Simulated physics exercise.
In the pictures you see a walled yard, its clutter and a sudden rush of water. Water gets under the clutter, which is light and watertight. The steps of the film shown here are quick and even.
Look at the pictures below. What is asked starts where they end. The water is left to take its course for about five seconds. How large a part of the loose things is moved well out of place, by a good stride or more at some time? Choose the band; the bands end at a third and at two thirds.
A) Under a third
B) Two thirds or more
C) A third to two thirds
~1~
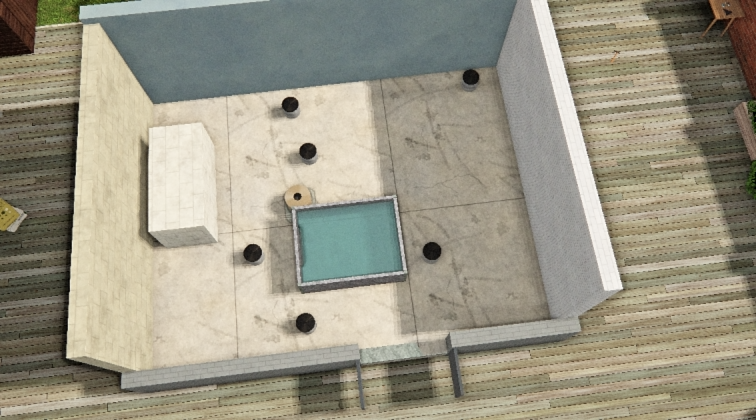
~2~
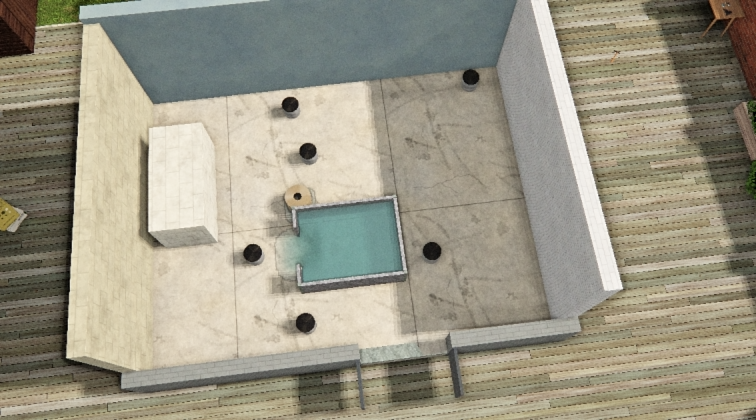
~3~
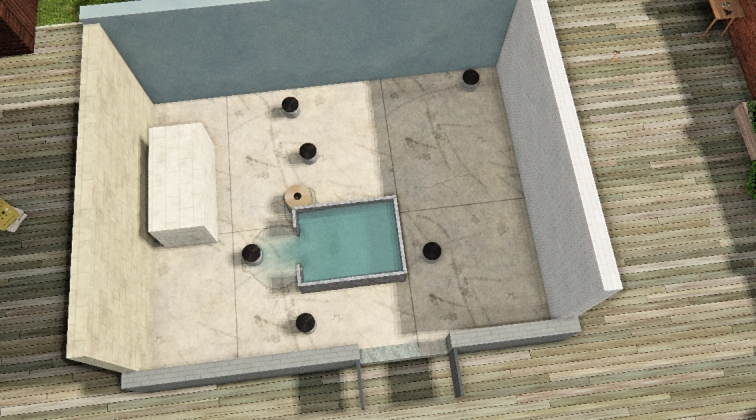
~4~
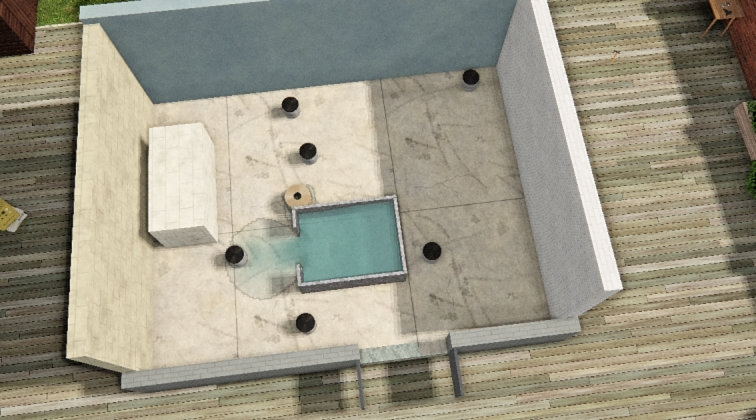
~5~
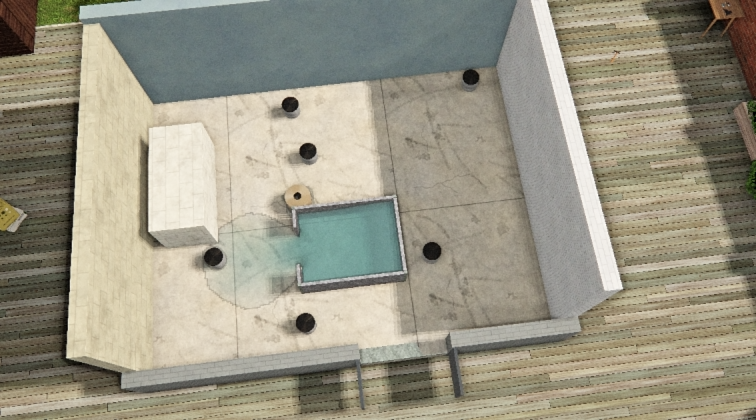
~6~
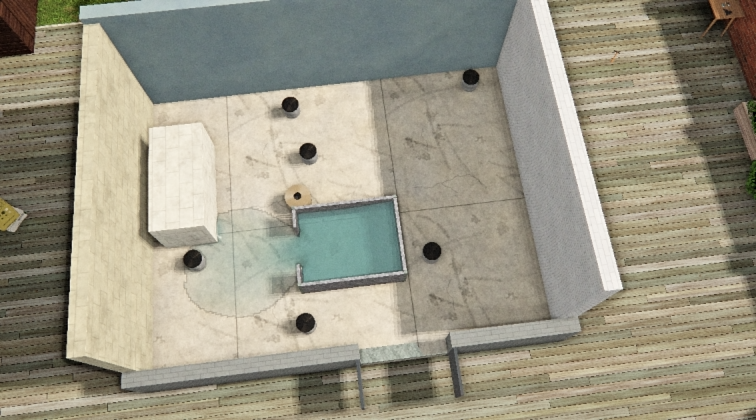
Option A: Under a third.
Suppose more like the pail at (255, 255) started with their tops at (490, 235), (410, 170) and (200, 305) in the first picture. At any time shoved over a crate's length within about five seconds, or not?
Copy by copy, in order: Largely stays, largely stays, relocated.
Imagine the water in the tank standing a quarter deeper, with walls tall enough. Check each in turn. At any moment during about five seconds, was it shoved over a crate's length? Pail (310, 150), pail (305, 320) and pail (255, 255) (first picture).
First one missed the mark, second one cleared the mark, third one cleared the mark.
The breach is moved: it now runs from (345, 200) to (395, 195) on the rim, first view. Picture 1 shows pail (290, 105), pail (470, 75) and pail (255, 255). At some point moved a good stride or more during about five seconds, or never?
Travels that far, travels that far, falls short.
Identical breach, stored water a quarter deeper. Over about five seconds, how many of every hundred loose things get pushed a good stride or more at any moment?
40 per cent.
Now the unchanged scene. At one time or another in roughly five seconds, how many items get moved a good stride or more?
So, 2 of them.
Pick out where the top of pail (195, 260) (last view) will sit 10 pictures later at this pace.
Estimated position: Roughly (154, 286).
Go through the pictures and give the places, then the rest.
The first picture shows a pail at (253, 253), on the bottom; a tub at (298, 197), on the bottom; 0 of 7 have shifted.
The second picture shows a pail at (253, 253), on the bottom; a tub at (298, 197), on the bottom; 0 of 7 have shifted.
The third picture shows a pail at (252, 253) rests on the ground; a tub at (298, 196), on the bottom; 0 of 7 have shifted.
The fourth picture shows a pail at (235, 254) rests on the ground, a stride from its start; a tub at (298, 196), on the bottom; 1 of 7 have shifted.
The fifth picture shows a pail at (214, 256), on the bottom, a stride from its start; a tub at (298, 196) rests on the ground; 1 of 7 have shifted.
The sixth picture shows a pail at (193, 258), on the bottom, a stride from its start; a tub at (298, 196) rests on the ground; 1 of 7 have shifted.
A moment on, 1 of 7 are well off their spots; 0 afloat.
Next, 1 of 7 are well off their spots; 1 afloat.
Later, 1 of 7 are well off their spots; 1 afloat.
In the end, 2 of 7 are well off their spots, and 2 have been at some point; 1 afloat.
